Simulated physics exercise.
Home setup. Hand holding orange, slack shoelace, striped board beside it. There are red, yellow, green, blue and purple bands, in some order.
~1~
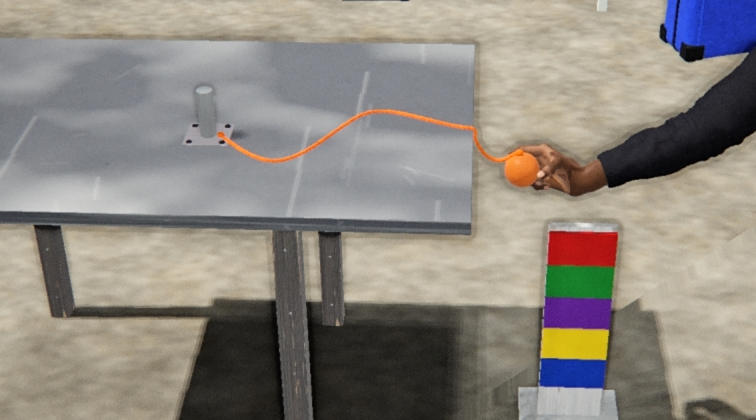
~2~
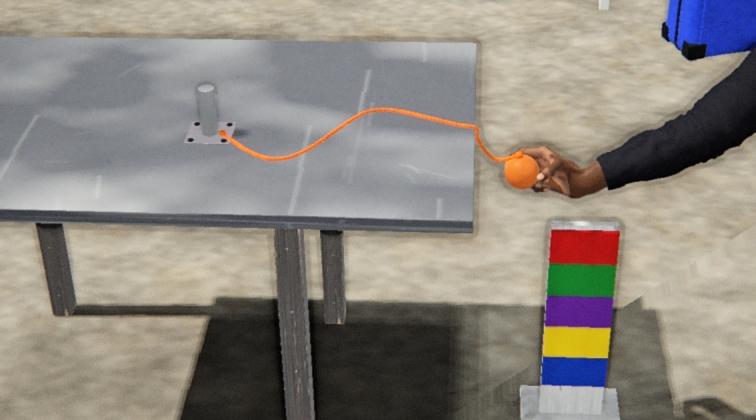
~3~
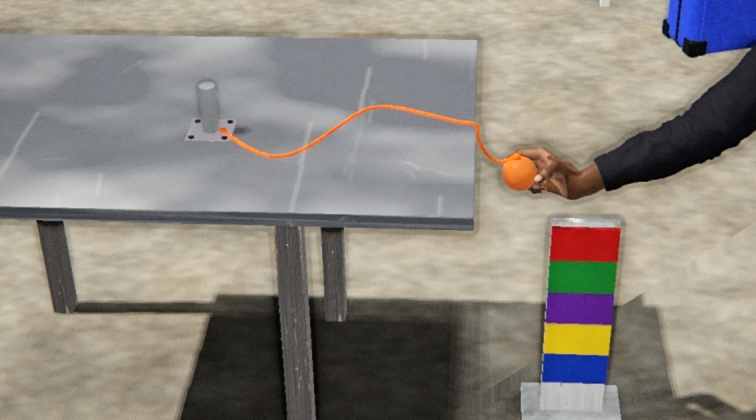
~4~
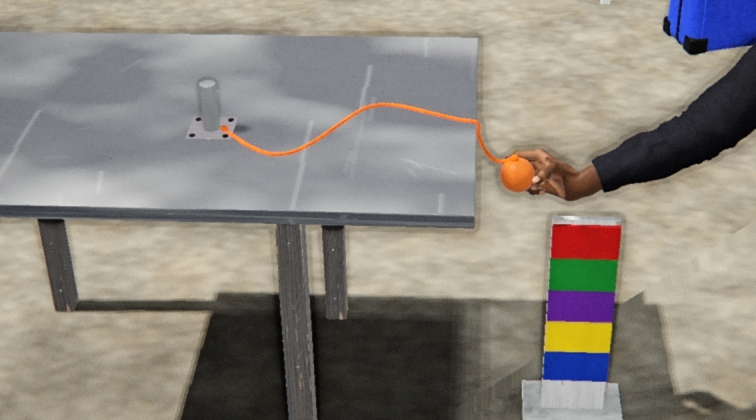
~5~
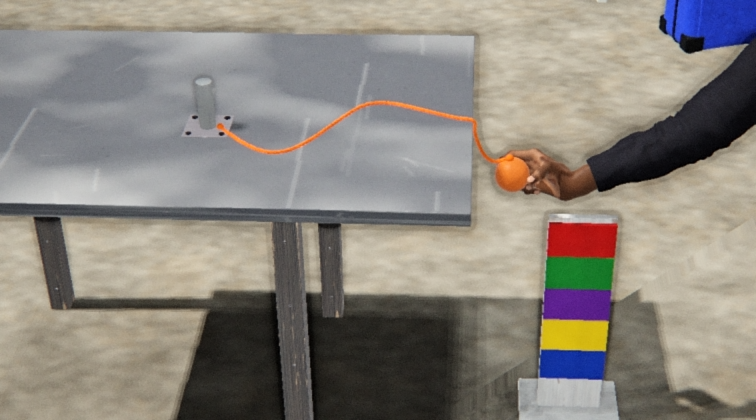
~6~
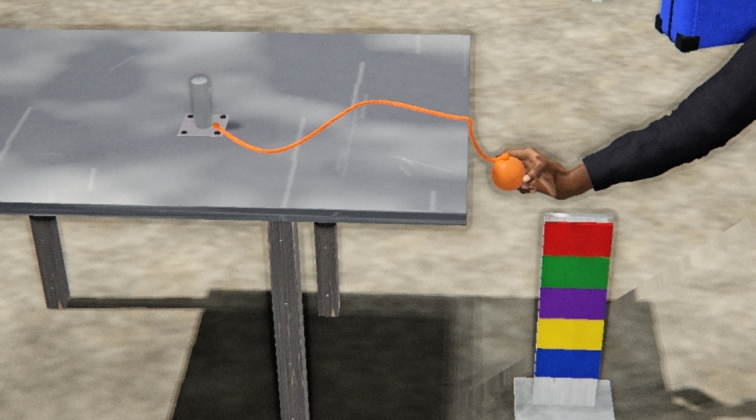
A hand holding an orange ball tied by a slack cord to a table post, barely moving beside a colour-striped board.
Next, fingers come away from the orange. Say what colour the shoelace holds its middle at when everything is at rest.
That would be green.
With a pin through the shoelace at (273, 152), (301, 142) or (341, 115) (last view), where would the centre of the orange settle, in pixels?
That would be (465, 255) for the first, (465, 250) for the second and (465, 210) for the third.
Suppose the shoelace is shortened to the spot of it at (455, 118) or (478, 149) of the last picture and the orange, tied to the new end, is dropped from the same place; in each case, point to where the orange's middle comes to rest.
About (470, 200), then (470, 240).
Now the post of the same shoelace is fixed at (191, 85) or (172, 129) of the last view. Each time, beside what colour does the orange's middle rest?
Red; red.
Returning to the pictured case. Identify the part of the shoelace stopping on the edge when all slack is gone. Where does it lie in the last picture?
That spot is roughly at (401, 105).
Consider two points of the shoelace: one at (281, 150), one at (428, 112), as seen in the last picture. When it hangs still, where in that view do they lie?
First one: (308, 128); second one: (469, 169).
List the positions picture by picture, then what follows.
The first picture shows orange (522, 170); red (582, 250); green (580, 283); purple (577, 314); yellow (575, 345); blue (572, 374).
The second picture shows orange (522, 172); shoelace through (241, 147) (298, 154) (346, 124) (401, 112) (469, 127).
The third picture shows orange (520, 174).
The fourth picture shows orange (517, 175); shoelace through (242, 142) (300, 149) (347, 119) (403, 107) (471, 122).
The fifth picture shows orange (512, 175).
The sixth picture shows orange (508, 174); shoelace through (234, 139) (292, 147) (339, 116) (395, 104) (463, 119).
Soon after, orange near (502, 265); level with green.
Then, orange near (439, 266); level with green.
Further on, orange near (480, 278); level with green.
At rest, orange near (469, 278); level with green. The shoelace holds its middle at green.
